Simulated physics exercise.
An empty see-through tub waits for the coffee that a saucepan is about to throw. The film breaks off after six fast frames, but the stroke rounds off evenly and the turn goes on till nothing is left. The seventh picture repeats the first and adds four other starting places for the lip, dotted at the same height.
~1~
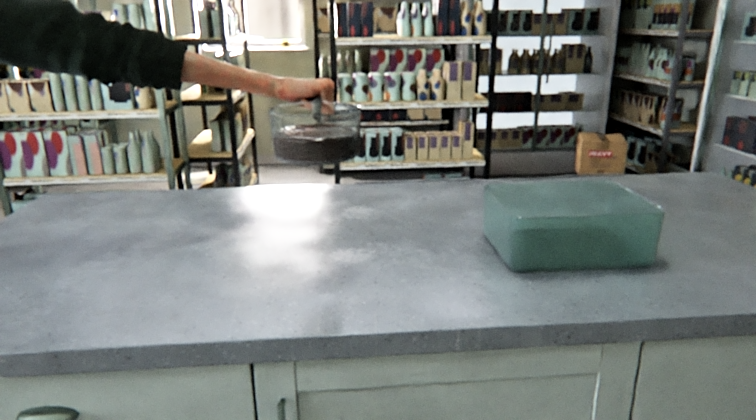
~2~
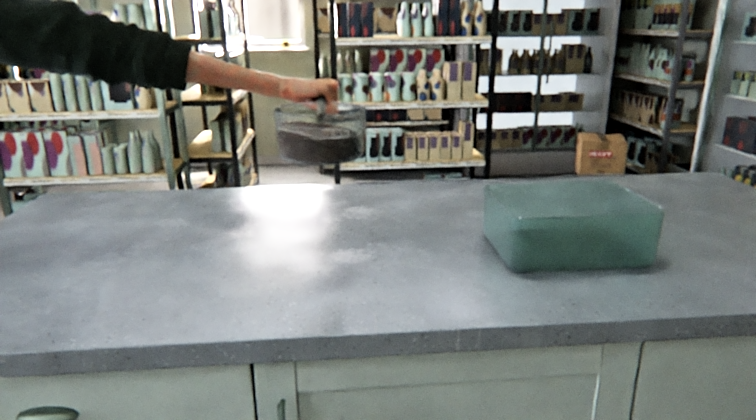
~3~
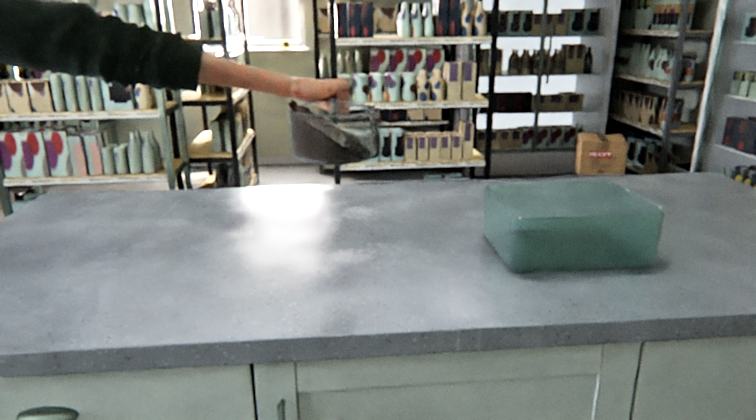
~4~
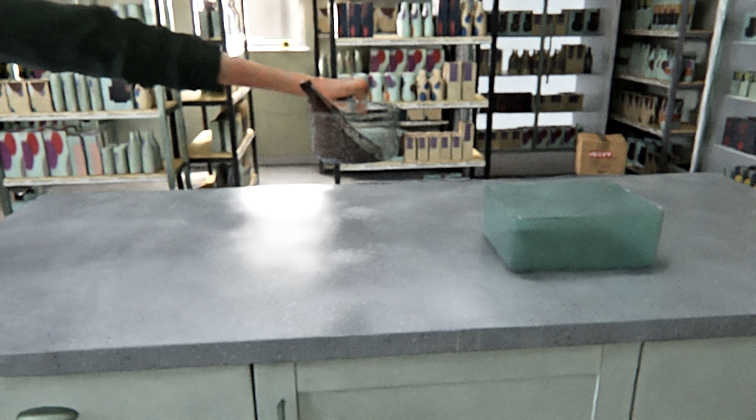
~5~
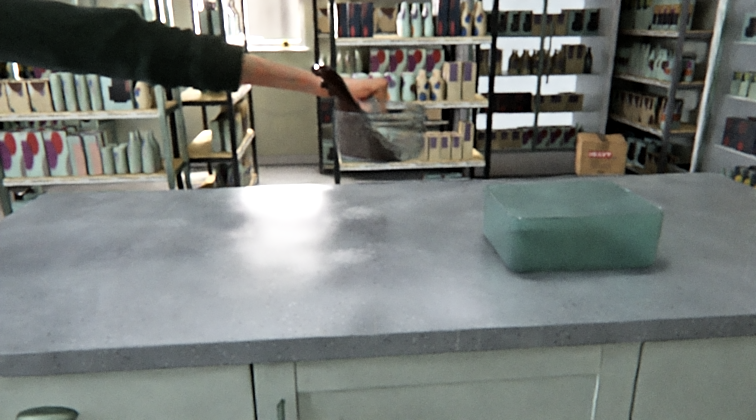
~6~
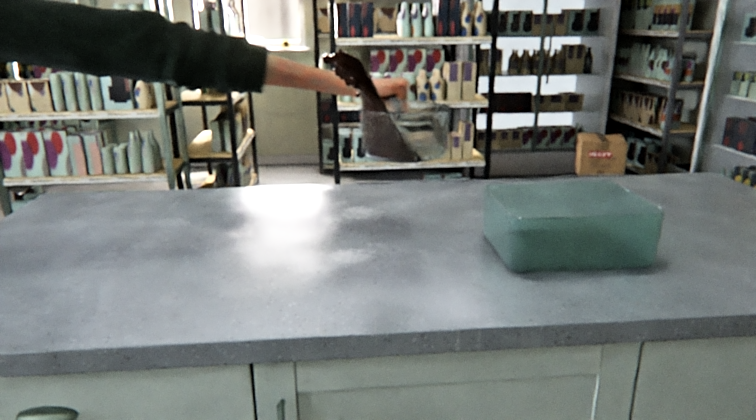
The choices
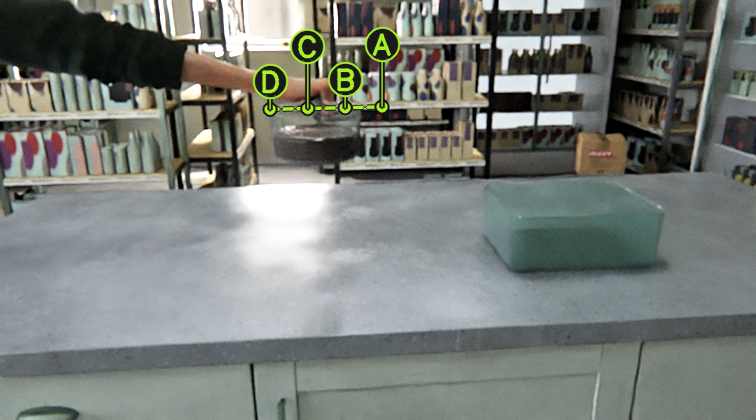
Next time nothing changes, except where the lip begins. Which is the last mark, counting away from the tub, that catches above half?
The limit is A.
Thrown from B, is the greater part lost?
Yes, that goes wrong.
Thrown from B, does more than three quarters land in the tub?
No, less.
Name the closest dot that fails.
Here it is dot B.
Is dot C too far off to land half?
Yes.
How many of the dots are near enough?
One of them.
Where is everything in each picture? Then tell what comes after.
Upright, lip at (358, 107); tub from (508, 270) to (652, 264); nothing has left yet.
Upright, lip at (363, 107); nothing has left yet.
Upright, lip at (377, 107); coffee is over the rim, down to (297, 109).
Upright, lip at (397, 106); coffee is over the rim, down to (320, 108).
Upright, lip at (422, 106); coffee is over the rim, down to (357, 107).
Upright, lip at (447, 105); coffee is over the rim, down to (372, 107).
On the marked copy, A at (382, 106); B at (345, 107); C at (307, 108); D at (270, 109).
With A, about 73 % lands in the tub, 5 % falls short and 22 % goes beside or beyond.
With B, about 25 % lands in the tub, 56 % falls short and 19 % goes beside or beyond.
With C, about 20 % lands in the tub, 65 % falls short and 15 % goes beside or beyond.
With D, about 13 % lands in the tub, 75 % falls short and 13 % goes beside or beyond.
